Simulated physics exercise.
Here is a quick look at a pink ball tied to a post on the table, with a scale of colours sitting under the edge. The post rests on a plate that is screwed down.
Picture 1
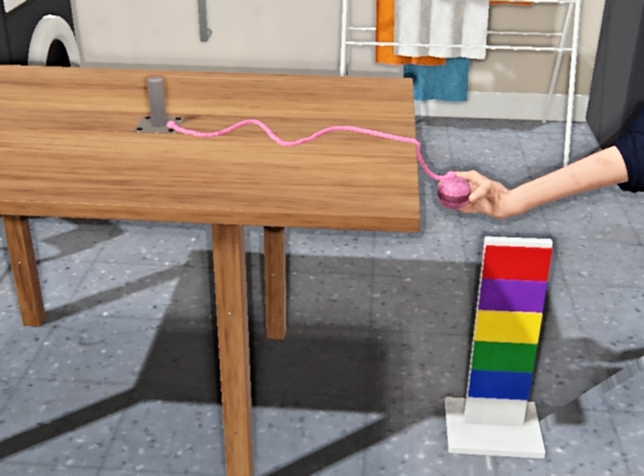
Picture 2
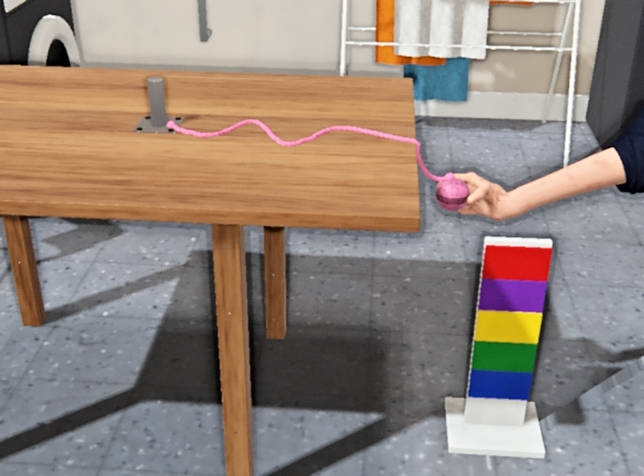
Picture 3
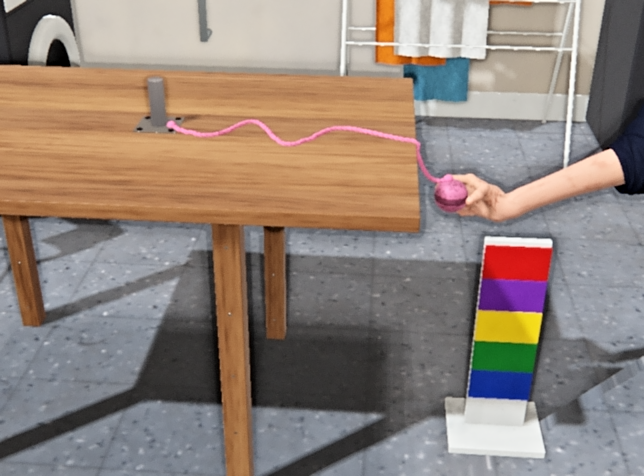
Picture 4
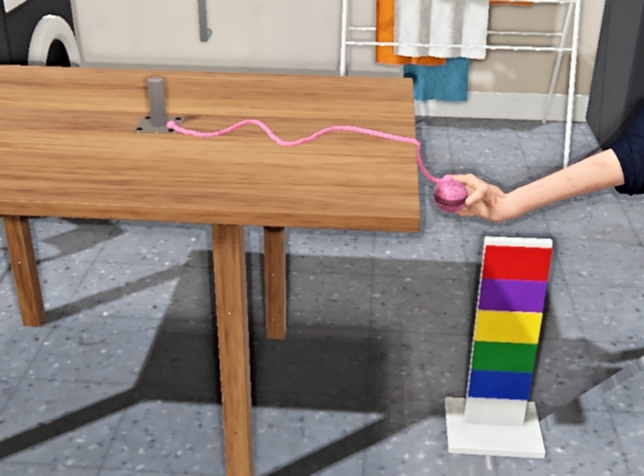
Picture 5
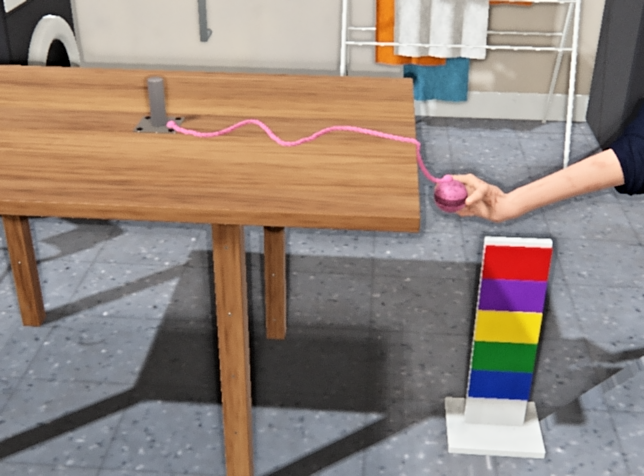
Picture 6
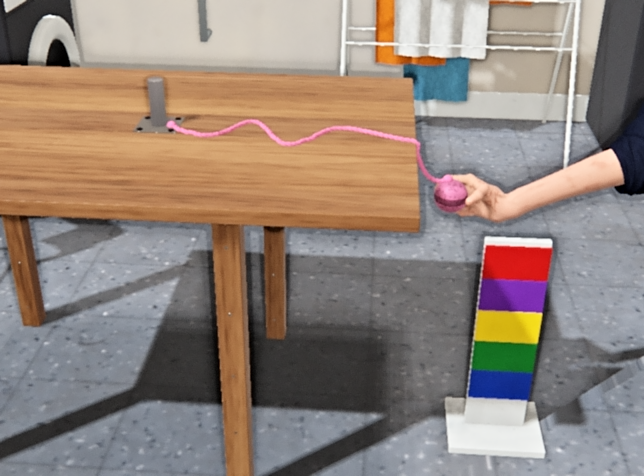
In a room with a speckled grey floor and a white drying rack at the back, a fixed camera looks slightly down on a wooden table. A wavy pink cord runs from a grey post on the tabletop over the right edge to a pink ball in a person's hand, above an upright red, purple, yellow, green and blue scale. The hand shifts the ball very slightly left, and little else moves.
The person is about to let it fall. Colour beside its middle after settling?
Purple.
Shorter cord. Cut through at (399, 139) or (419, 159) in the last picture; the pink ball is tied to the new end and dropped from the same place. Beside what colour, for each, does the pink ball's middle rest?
Taking them in turn, you'd get above them all, then red.
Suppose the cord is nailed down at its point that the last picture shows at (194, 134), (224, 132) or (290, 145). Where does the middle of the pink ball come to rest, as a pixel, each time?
Taking them in turn, I'd expect around (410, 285), (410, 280) and finally (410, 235).
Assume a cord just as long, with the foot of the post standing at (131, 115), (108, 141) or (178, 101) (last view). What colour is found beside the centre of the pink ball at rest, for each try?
Readings, in order: Red - red - purple.
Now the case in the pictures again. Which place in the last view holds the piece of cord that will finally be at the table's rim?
About (338, 129).
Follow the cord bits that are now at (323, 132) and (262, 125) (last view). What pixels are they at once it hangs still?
You'll find the first mark at (401, 140) and the second mark at (292, 133).
A little later, ball near (425, 282); level with purple.
Next, ball near (405, 289); level with purple.
When it is over, ball near (409, 290); level with purple. At purple.
